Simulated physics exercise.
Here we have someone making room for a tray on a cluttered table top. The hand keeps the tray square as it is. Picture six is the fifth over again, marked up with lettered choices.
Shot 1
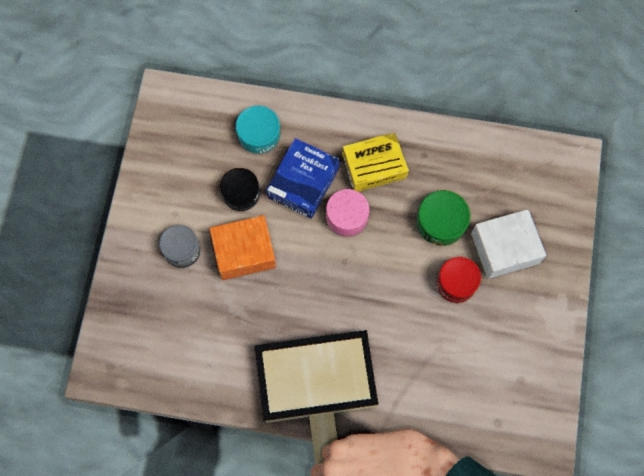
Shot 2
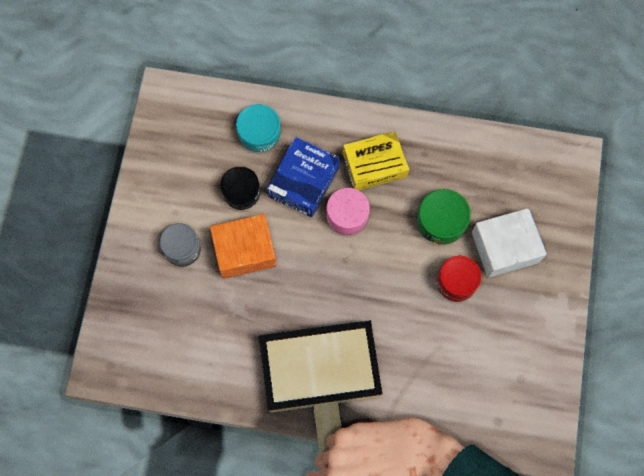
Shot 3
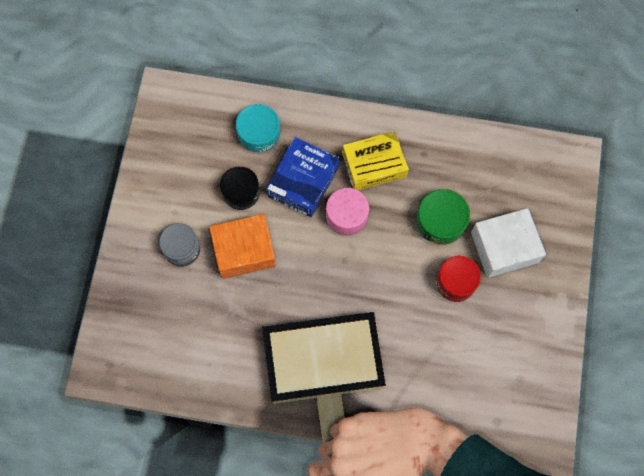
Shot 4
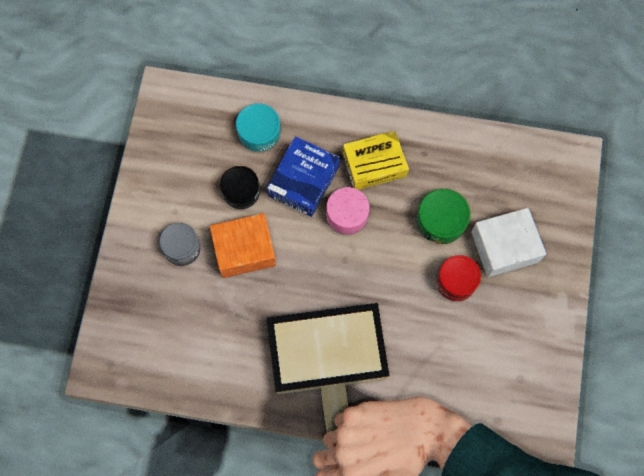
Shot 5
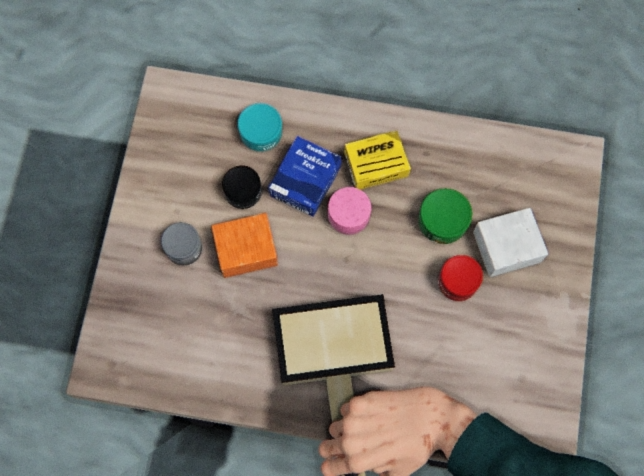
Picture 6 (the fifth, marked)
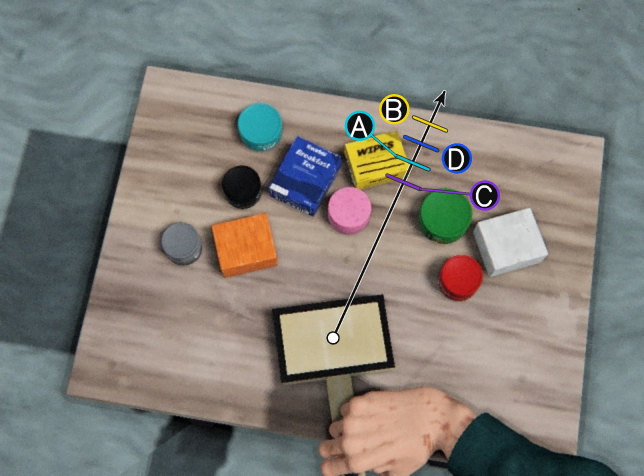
The clip opens on a wooden table top scattered with colourful round tubs, small boxes and blocks, a hand gripping the handle of a black-edged tray at the bottom. The hand slides the tray slowly upward and slightly right, a short distance into open space, while the other objects stay put.
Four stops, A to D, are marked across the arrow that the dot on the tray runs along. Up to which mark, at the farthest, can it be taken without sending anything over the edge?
Stop at A.
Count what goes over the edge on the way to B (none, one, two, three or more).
In all, one.
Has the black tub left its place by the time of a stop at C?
No.
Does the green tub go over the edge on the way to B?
By then, no.
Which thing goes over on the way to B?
The yellow box.
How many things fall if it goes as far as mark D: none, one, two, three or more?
By then, one.
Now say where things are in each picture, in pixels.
Blue packet (304, 178); turquoise tub (258, 130); grey jar (180, 247), in the first picture.
Tray (321, 365); red jar (459, 279), in the second picture.
Tray (324, 357); orange block (243, 247), in the third picture.
Tray (327, 347); black tub (240, 188), in the fourth picture.
Tray (333, 338); white block (510, 243); blue packet (306, 176); turquoise tub (260, 127), in the fifth picture.
On the copy, A at (412, 163); B at (430, 124); C at (403, 182); D at (421, 144); the arrow from (333, 338) to (444, 92); the white dot at (333, 338).
On A. First, tray (362, 275); turquoise tub (260, 127); yellow box (377, 161).
Then, tray (391, 212); yellow box (379, 136); pink pot (350, 164).
Finally, tray (411, 167); yellow box (389, 111); pink pot (347, 123); nothing has fallen.
By contrast, B drops the yellow box; C is safe but short; D drops the yellow box.
